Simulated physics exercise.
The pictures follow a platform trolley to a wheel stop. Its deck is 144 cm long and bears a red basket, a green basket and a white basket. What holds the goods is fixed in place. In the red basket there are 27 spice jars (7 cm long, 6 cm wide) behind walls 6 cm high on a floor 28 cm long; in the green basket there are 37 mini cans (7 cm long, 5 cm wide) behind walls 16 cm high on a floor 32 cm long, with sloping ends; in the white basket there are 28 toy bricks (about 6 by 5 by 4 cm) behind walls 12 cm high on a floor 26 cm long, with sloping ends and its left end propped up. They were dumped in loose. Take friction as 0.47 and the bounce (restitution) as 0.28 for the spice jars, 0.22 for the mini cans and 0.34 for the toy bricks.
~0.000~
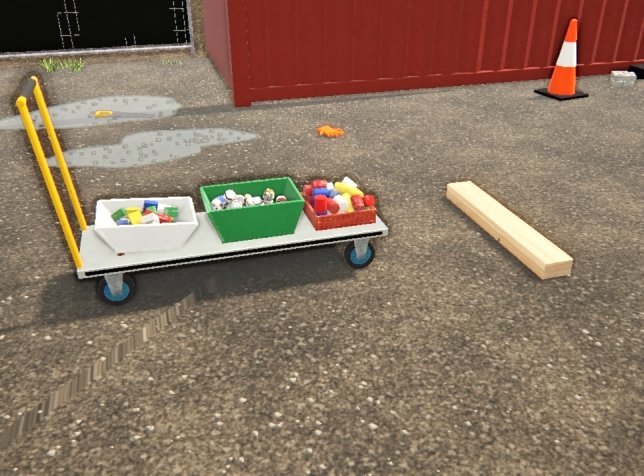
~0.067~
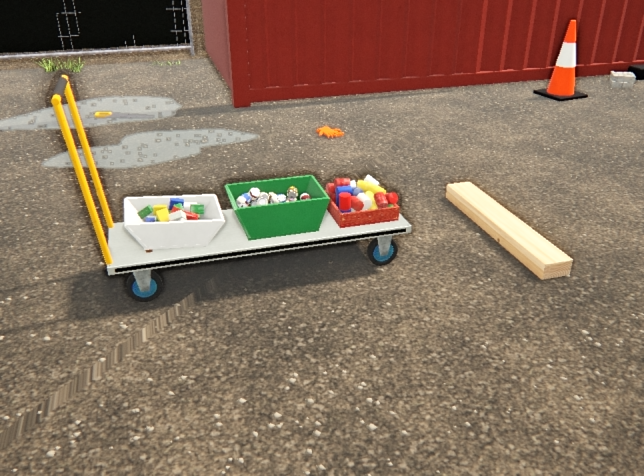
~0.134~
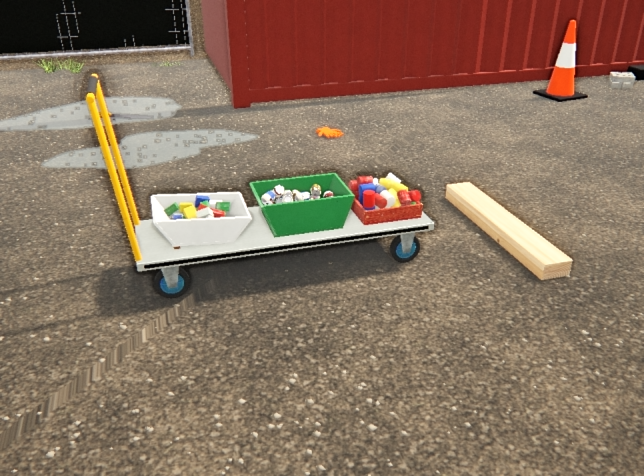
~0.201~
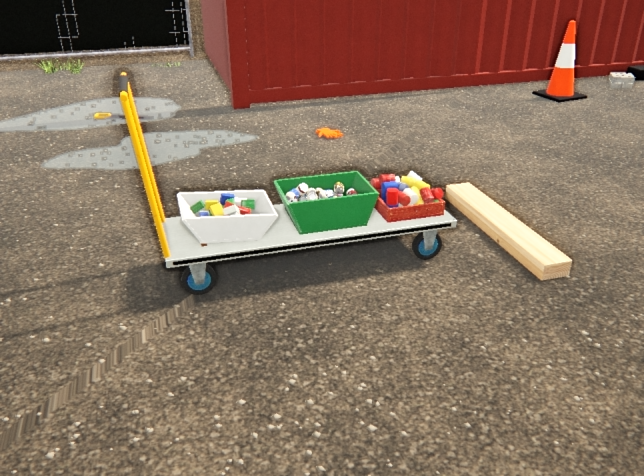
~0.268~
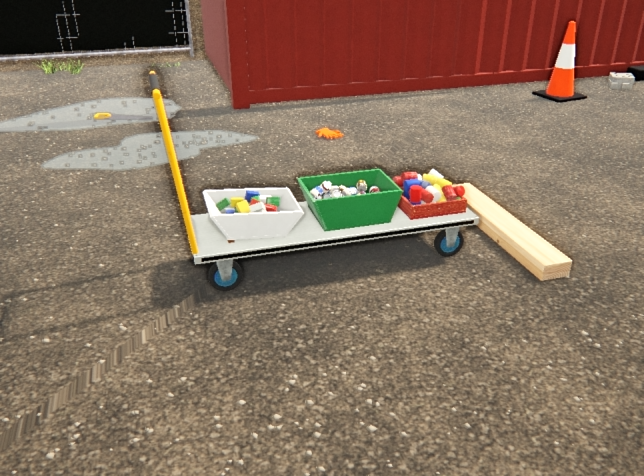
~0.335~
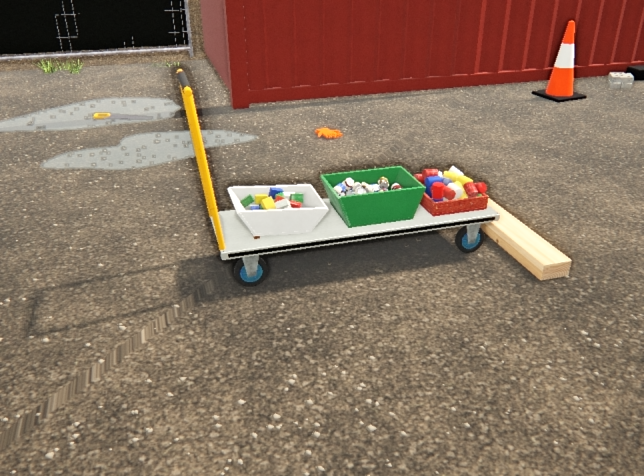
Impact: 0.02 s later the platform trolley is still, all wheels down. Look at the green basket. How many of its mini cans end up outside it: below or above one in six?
The green basket loses under a sixth of its mini cans.
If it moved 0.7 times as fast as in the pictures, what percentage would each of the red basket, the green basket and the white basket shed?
In that case red basket 30, green basket 0, white basket 0 per cent.
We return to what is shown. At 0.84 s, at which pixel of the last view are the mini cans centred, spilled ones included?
At about (397, 198).
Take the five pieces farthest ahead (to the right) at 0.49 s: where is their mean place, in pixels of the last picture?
At about (496, 174).
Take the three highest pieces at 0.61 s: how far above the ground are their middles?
About 44 cm.
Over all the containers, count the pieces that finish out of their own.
Roughly 16 in all.
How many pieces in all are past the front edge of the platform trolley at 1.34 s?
Some 8 pieces.
After 0.39 s, contact.
After 0.49 s, red basket 23 in, 4 out, green basket 37 in, 0 out and white basket 28 in, 0 out.
After 0.61 s, red basket 18 in, 9 out, green basket 37 in, 0 out and white basket 27 in, 1 out.
After 0.84 s, red basket 16 in, 11 out, green basket 37 in, 0 out and white basket 24 in, 4 out.
Final count (at 1.34 s), red basket 16 in, 11 out, green basket 37 in, 0 out and white basket 24 in, 4 out. Asked share, 0 of 37, 0 per cent.
